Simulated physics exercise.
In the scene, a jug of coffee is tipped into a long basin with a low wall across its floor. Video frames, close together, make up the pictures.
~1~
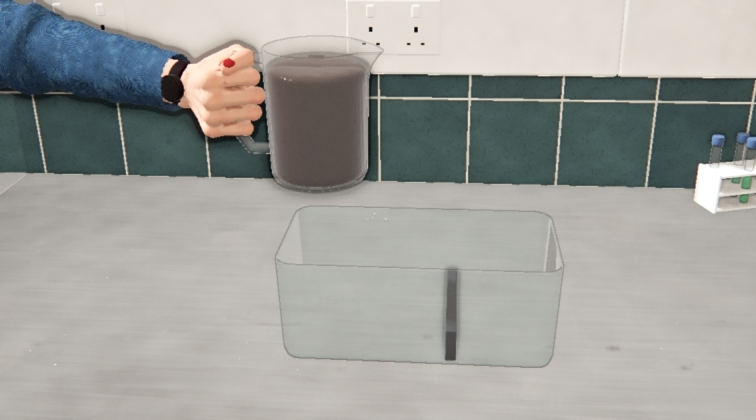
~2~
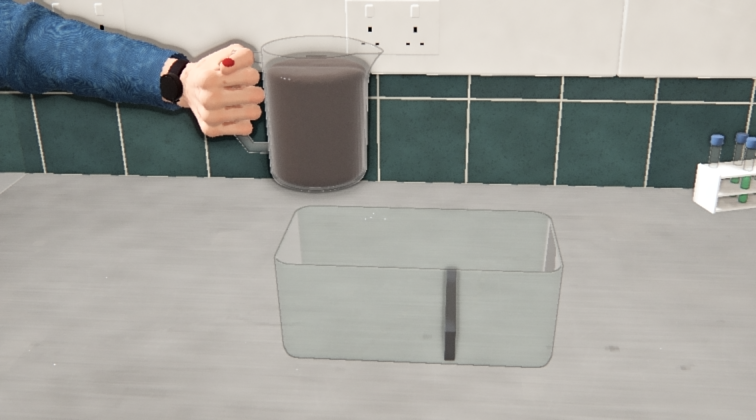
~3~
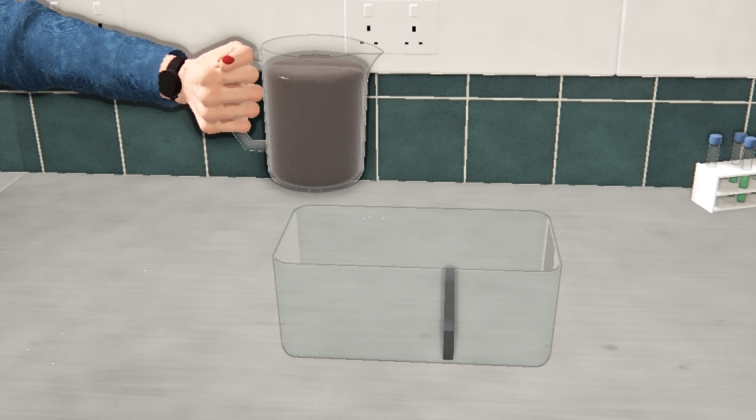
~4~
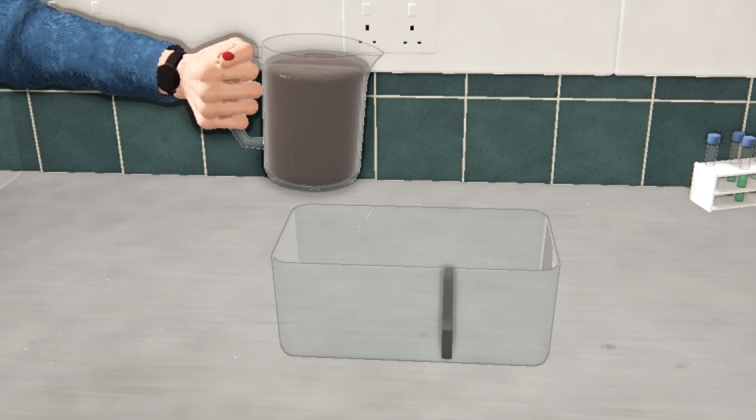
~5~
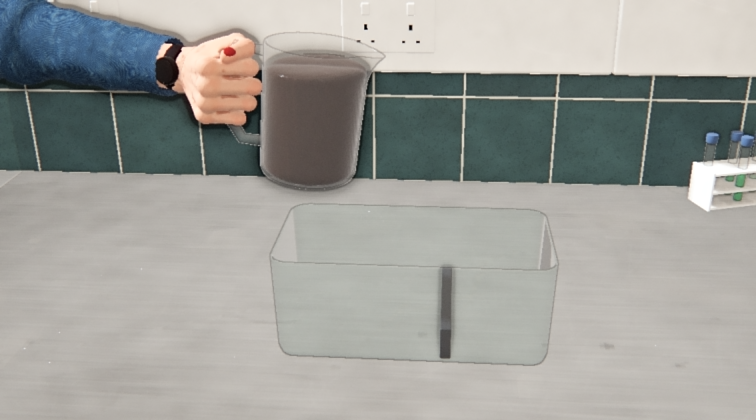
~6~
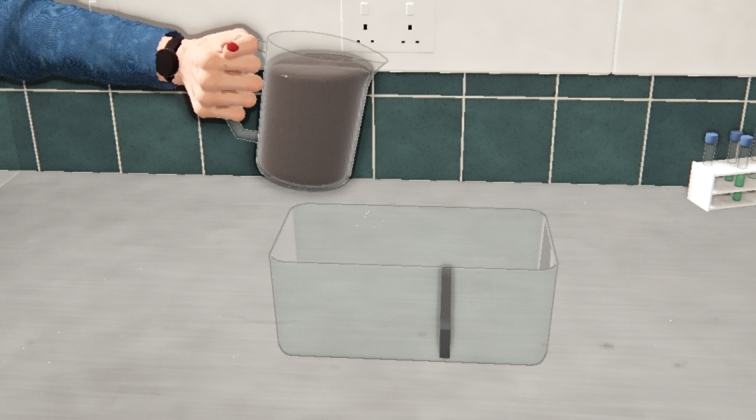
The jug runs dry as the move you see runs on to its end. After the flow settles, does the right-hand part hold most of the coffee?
Yes, the right part does.
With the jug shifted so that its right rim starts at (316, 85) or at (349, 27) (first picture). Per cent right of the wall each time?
10 % and 30 %.
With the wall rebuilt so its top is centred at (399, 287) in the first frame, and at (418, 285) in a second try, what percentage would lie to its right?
My guess is some 95 percent the first time and some 95 percent the second.
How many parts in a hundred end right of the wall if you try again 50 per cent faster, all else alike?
I'd say close to 65 per cent.
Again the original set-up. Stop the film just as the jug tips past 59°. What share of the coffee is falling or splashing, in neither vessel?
Airborne fraction: Approx. 10 %.
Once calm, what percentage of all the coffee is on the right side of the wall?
It comes to some 65 per cent.
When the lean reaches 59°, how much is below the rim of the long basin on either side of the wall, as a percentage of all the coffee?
0 % left, 0 % right.
A moment on, the tilt is 59° and 89 per cent is still to pour, 0 is left of the wall and 1 right of it.
Next, the tilt is 89° and 49 per cent is still to pour, 2 is left of the wall and 30 right of it.
Then the tilt is 93° and 15 per cent is still to pour, 8 is left of the wall and 71 right of it.
Later the tilt is 93° and 4 per cent is still to pour, 20 is left of the wall and 74 right of it.
At rest 32 per cent lies left of the wall, 66 right of it and 1 outside.
